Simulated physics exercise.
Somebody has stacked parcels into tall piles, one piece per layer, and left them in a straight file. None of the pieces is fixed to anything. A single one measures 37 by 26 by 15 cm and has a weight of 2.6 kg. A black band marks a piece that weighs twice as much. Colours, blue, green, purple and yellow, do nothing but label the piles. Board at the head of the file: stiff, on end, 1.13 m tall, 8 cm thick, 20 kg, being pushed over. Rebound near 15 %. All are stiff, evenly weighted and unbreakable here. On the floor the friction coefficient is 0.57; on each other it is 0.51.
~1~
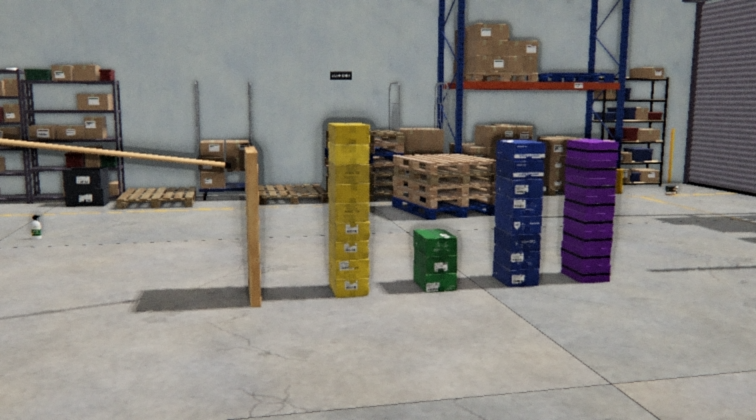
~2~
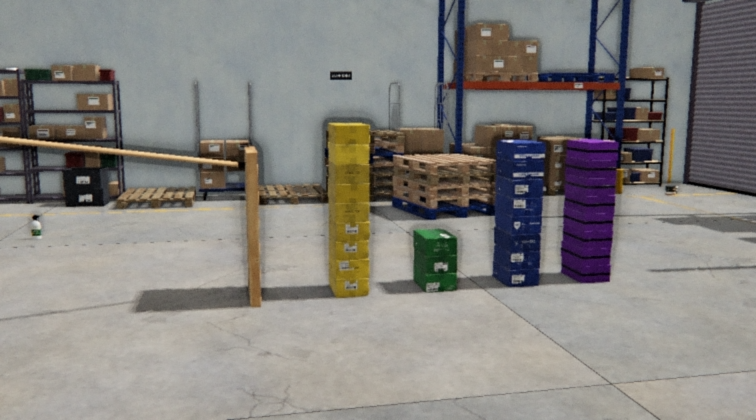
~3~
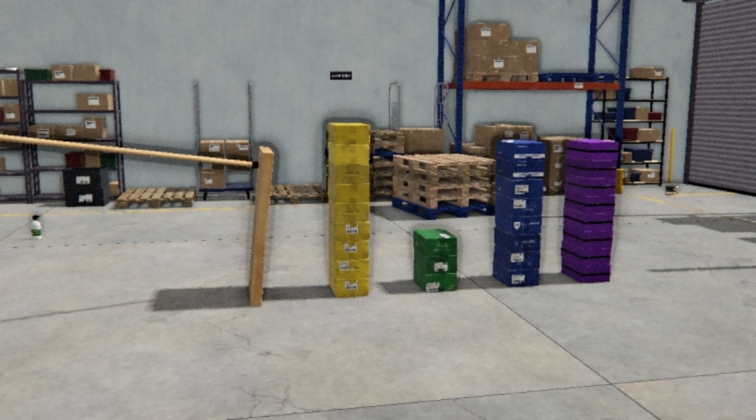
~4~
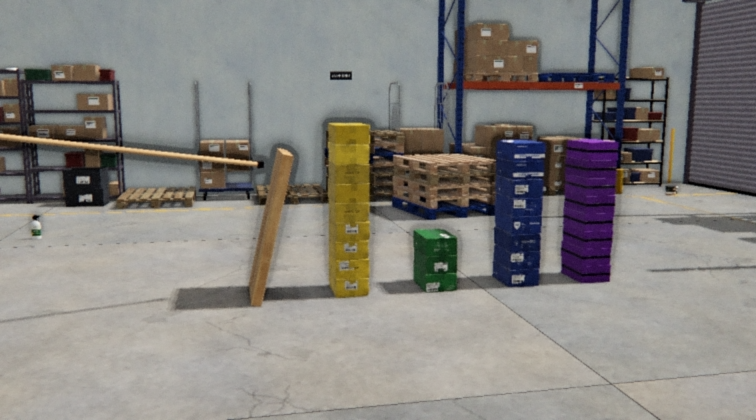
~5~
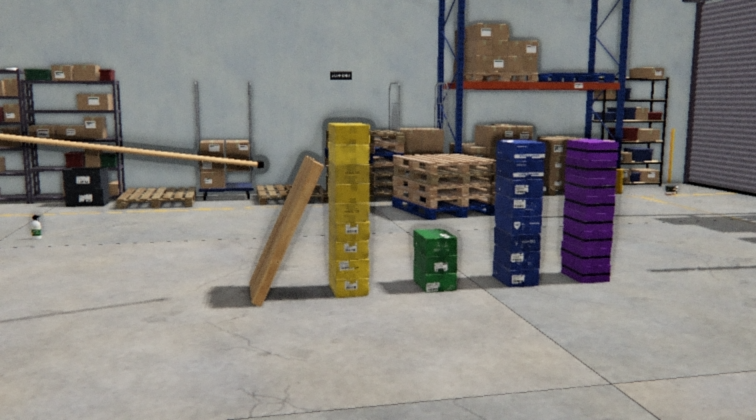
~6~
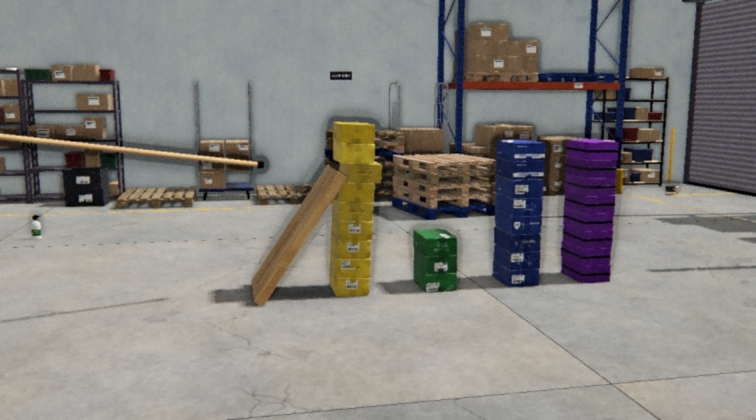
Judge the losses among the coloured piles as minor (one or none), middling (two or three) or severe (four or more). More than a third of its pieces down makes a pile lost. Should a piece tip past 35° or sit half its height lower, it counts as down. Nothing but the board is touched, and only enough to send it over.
The losses are minor.
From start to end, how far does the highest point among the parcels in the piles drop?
14 cm.
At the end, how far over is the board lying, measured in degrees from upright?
It ends up leaning about 70 degrees from upright.
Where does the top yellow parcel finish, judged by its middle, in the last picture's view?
Look near (499, 226) in the final frame.
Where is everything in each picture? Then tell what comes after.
In the first picture (pixels give the middle of a visible side), pole end (227, 166) 10 cm short, board 0° from upright; top purple parcel (604, 151); top yellow parcel (353, 135); none of the others has stirred.
The second picture shows pole end (241, 165) 5 mm short, board 0° from upright; top purple parcel (604, 151).
The third picture shows pole end (255, 165) 9 cm in, board 6° from upright; top yellow parcel (353, 135); none of the others has stirred.
The fourth picture shows pole end (260, 165) 13 cm in, stopped, board 13° from upright; top yellow parcel (353, 135); none of the others has stirred.
The fifth picture shows pole end (260, 165) 13 cm in, stopped, board 25° from upright; top yellow parcel (353, 135); none of the others has stirred.
The sixth picture shows pole end (260, 165) 13 cm in, stopped, board 34° from upright; top yellow parcel (358, 134) 37 mm from its place; top blue parcel (530, 152); movement in 7 of them.
Then, 0.41 s past the last view, board 41° from upright; none of the 28 parcels down, 9 disturbed; top yellow parcel 12° from how it stood.
Then, 0.75 s past the last view, board 56° from upright; 4 of the 28 parcels down; top yellow parcel 35° from how it stood, 14 cm lower.
Then, 0.97 s past the last view, board 69° from upright; 9 of the 28 parcels down; top yellow parcel 63° from how it stood, 51 cm lower; top green parcel 10 cm from its place.
Then, 1.61 s past the last view, board 69° from upright; 9 of the 28 parcels down; top green parcel 21° from how it stood; top blue parcel 10° from how it stood.
In the end, board 69° from upright; 9 of the 28 parcels down; top blue parcel 22° from how it stood; top green parcel 21° from how it stood. Wrecked, yellow. From the last view, middles, top blue parcel near (564, 154), top green parcel near (460, 242).
